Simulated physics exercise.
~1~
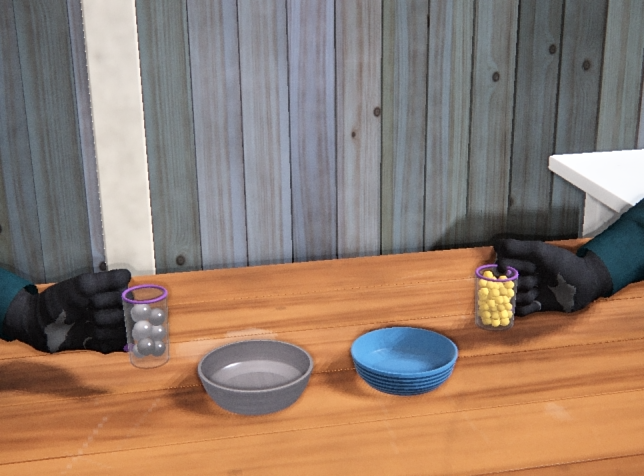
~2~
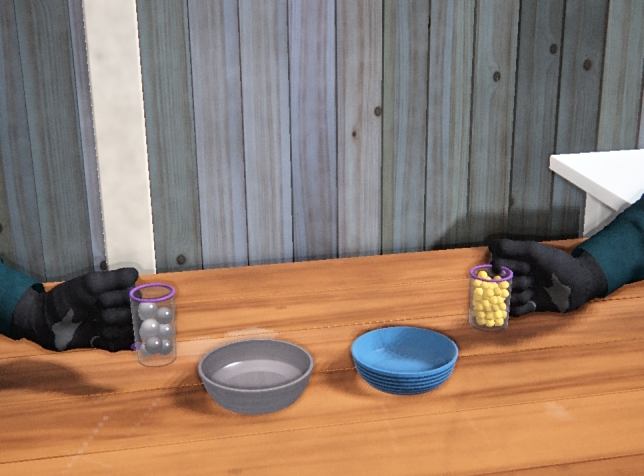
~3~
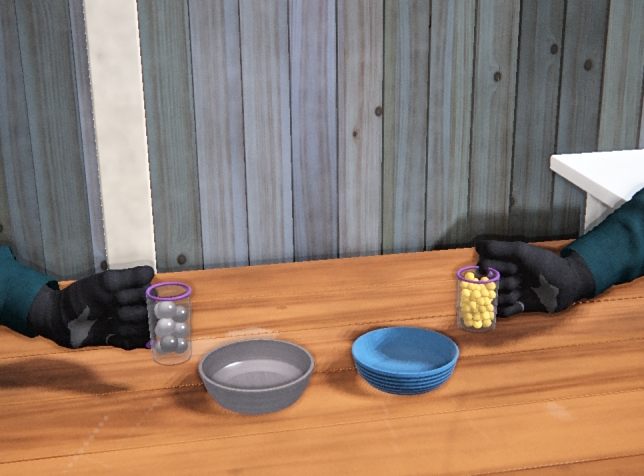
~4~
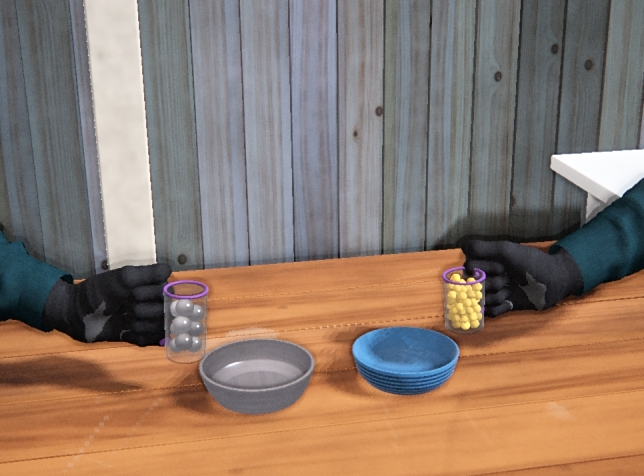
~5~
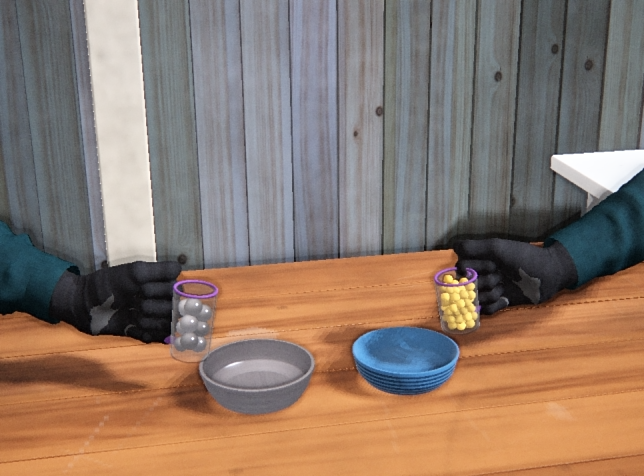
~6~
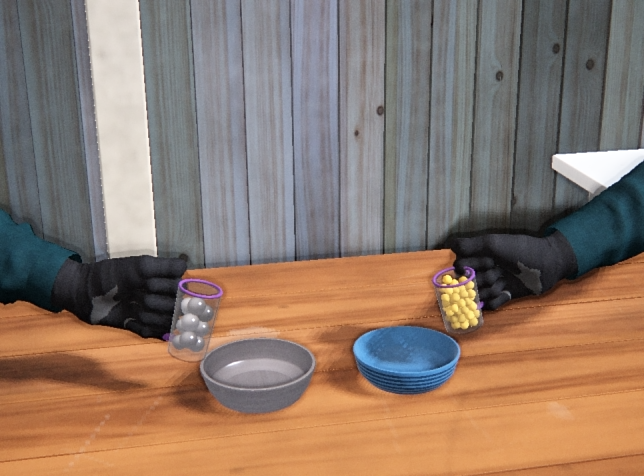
Two black-gloved hands moved a clear cup of gray balls and one of small yellow balls inward toward a gray dish and a blue dish, then tilted both cups slightly.
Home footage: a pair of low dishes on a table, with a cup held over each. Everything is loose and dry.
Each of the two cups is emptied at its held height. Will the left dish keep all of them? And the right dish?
On the left the dish: Yes, right: Yes.
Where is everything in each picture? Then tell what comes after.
In the first picture, left dish at (264, 394), empty; left cup at (147, 327), holding steel balls, just above its dish; right dish at (419, 377), empty; right cup at (495, 298), holding puffed corn balls, just above its dish.
In the second picture, left cup at (155, 326), upright; right cup at (490, 299), upright.
In the third picture, left cup at (170, 324), upright; right cup at (477, 300), upright.
In the fourth picture, left cup at (186, 323), tipped 3°; right cup at (464, 301), tipped 3°.
In the fifth picture, left cup at (193, 322), tipped 8°; right cup at (458, 302), tipped 8°.
In the sixth picture, left dish at (266, 392); left cup at (194, 321), tipped 14°; right dish at (421, 376); right cup at (459, 301), tipped 14°.
Then, 0.48 s after the last picture, left, all still in the cup; right, all still in the cup.
Then, 0.89 s after the last picture, left, most still in the cup, a small part in the air; right, nearly all still in the cup, a stray few in the dish.
Then, 1.25 s after the last picture, left, all in the dish; right, a stray few still in the cup, nearly all in the dish, a stray few in the air.
By the end, left, all in the dish, none outside the dish; right, all in the dish, none outside the dish.
